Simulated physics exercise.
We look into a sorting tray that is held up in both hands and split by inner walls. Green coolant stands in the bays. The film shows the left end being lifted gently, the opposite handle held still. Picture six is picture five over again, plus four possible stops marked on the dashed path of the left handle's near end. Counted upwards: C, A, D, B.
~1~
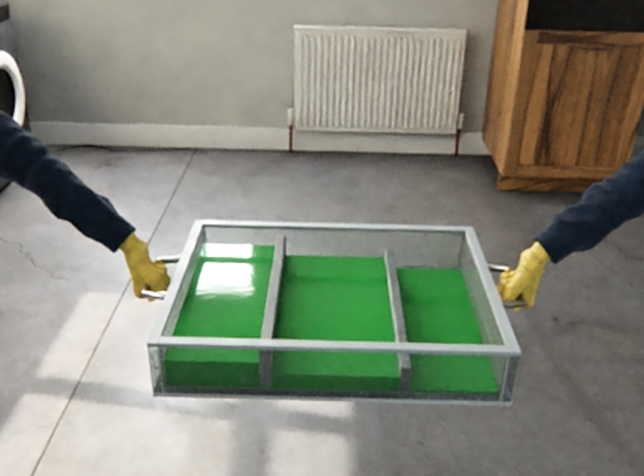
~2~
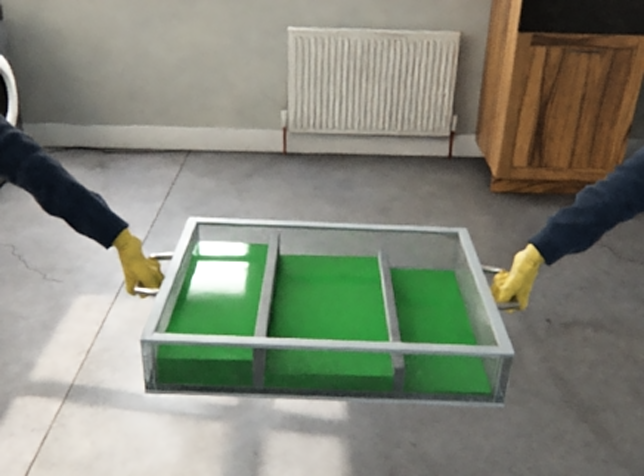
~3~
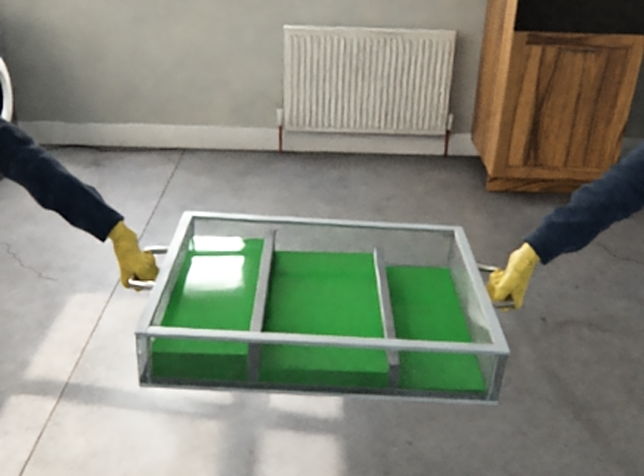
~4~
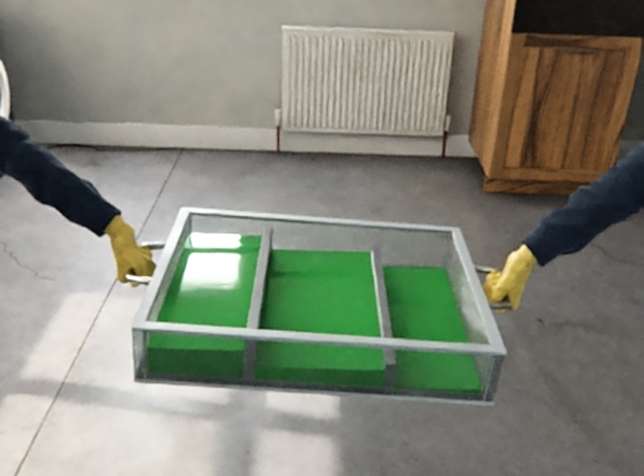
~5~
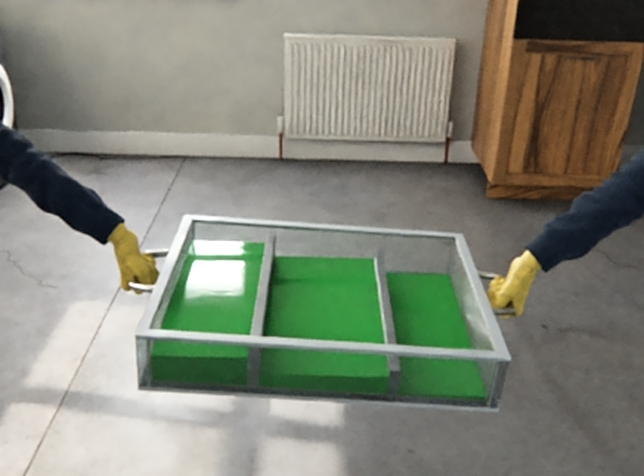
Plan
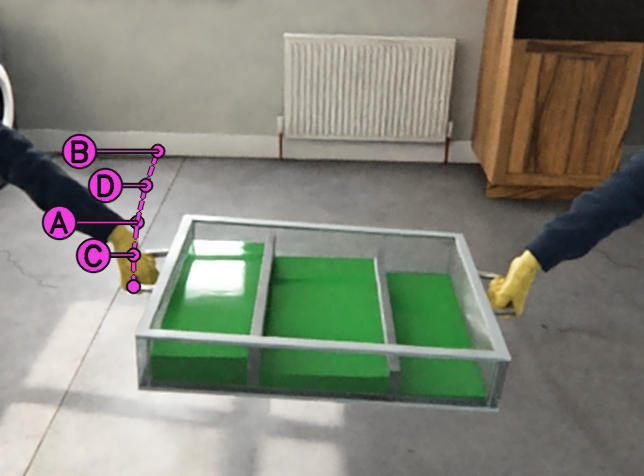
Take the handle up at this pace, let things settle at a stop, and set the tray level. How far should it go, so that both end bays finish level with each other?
B beats the others.
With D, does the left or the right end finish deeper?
The left end bay.
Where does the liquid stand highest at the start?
The left bay.
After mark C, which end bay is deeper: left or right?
The left one.
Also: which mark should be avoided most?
C it is.
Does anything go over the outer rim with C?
No, all stays in.
In magenta, A at (137, 222); B at (157, 151); C at (133, 255); D at (145, 185).
For mark A, the left end bay stands much deeper than the other; nothing spills.
For mark B, the two end bays stand about equally deep; nothing spills.
For mark C, the left end bay stands much deeper than the other; nothing spills.
For mark D, the left end bay stands much deeper than the other; nothing spills.
